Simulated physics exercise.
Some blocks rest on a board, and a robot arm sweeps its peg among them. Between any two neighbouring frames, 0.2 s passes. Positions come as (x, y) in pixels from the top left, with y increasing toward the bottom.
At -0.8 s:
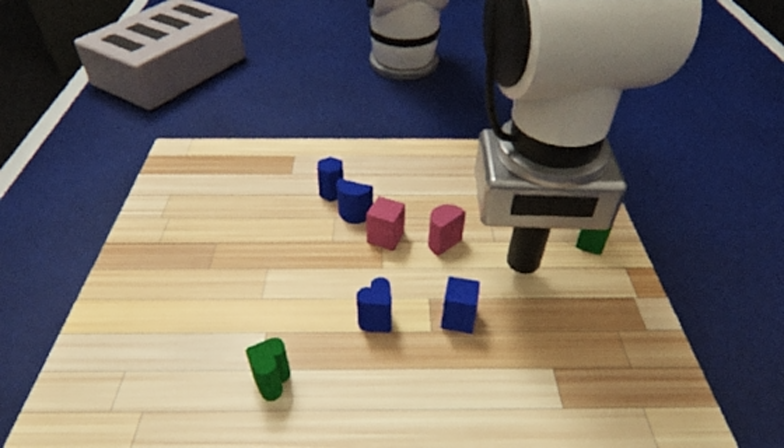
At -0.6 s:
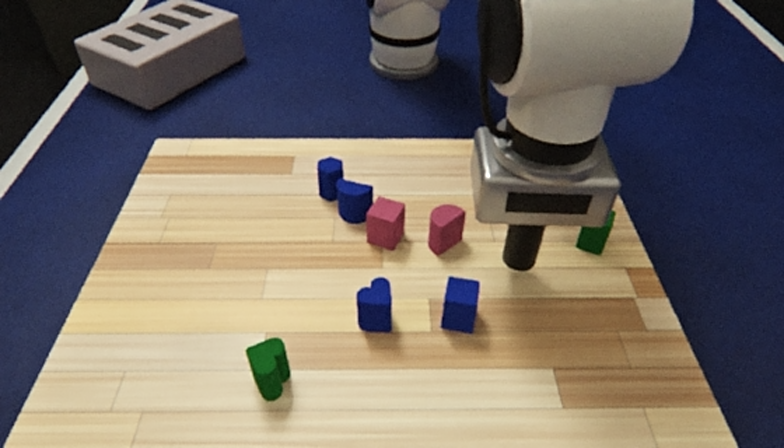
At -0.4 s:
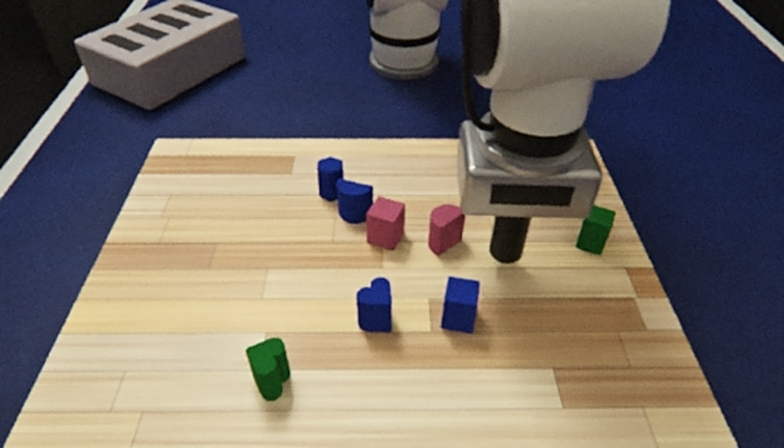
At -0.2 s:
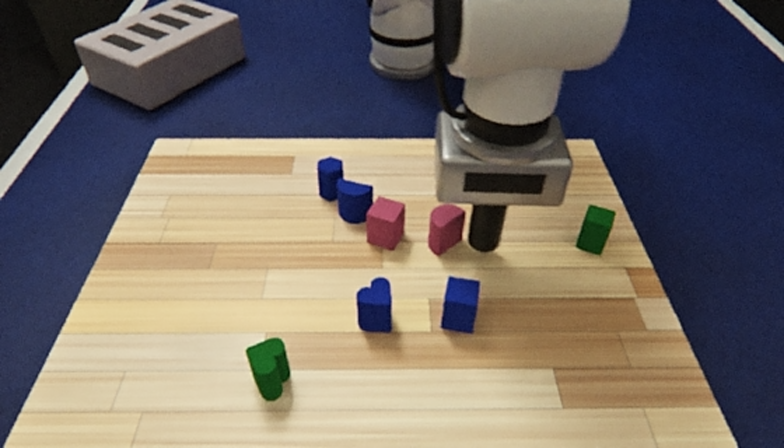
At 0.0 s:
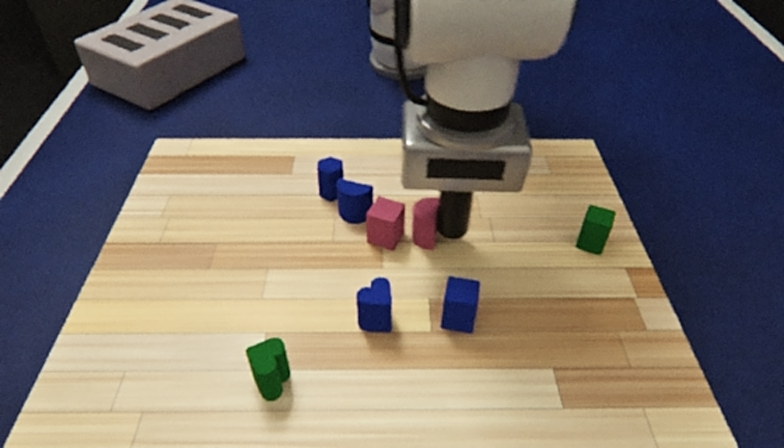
A robot arm swept its dark peg leftward across a wooden board scattered with blue, pink and green blocks, then nudged the rounded pink block left, close to the other pink one.
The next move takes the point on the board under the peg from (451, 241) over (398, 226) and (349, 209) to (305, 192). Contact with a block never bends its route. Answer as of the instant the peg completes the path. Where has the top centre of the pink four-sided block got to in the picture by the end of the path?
My prediction: (355, 207).
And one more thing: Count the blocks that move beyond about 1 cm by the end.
Three or more blocks.
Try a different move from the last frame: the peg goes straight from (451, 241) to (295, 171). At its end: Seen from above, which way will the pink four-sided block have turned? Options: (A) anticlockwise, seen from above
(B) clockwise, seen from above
The one that fits is A, anticlockwise, seen from above.
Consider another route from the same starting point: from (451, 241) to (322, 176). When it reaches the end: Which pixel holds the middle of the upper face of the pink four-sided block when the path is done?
Its top middle is near (361, 206).
The first path, step by step. One third of the way, peg at (397, 213); blue D-shaped block at (344, 184), turned 20° anticlockwise; pink four-sided block at (358, 207), turned 70° anticlockwise; pink D-shaped block at (375, 188), turned 20° clockwise.
Two thirds of the way, peg at (349, 197); blue hexagonal block at (303, 153), turned 30° clockwise; blue D-shaped block at (305, 172), turned 80° anticlockwise; pink four-sided block at (355, 207), turned 80° anticlockwise; pink D-shaped block at (333, 168), turned 35° clockwise.
At the end, peg at (304, 180); blue hexagonal block at (284, 140), turned 15° clockwise; blue D-shaped block at (273, 167), turned 160° anticlockwise; pink four-sided block at (355, 207), turned 80° anticlockwise; pink D-shaped block at (306, 148), turned 80° clockwise.
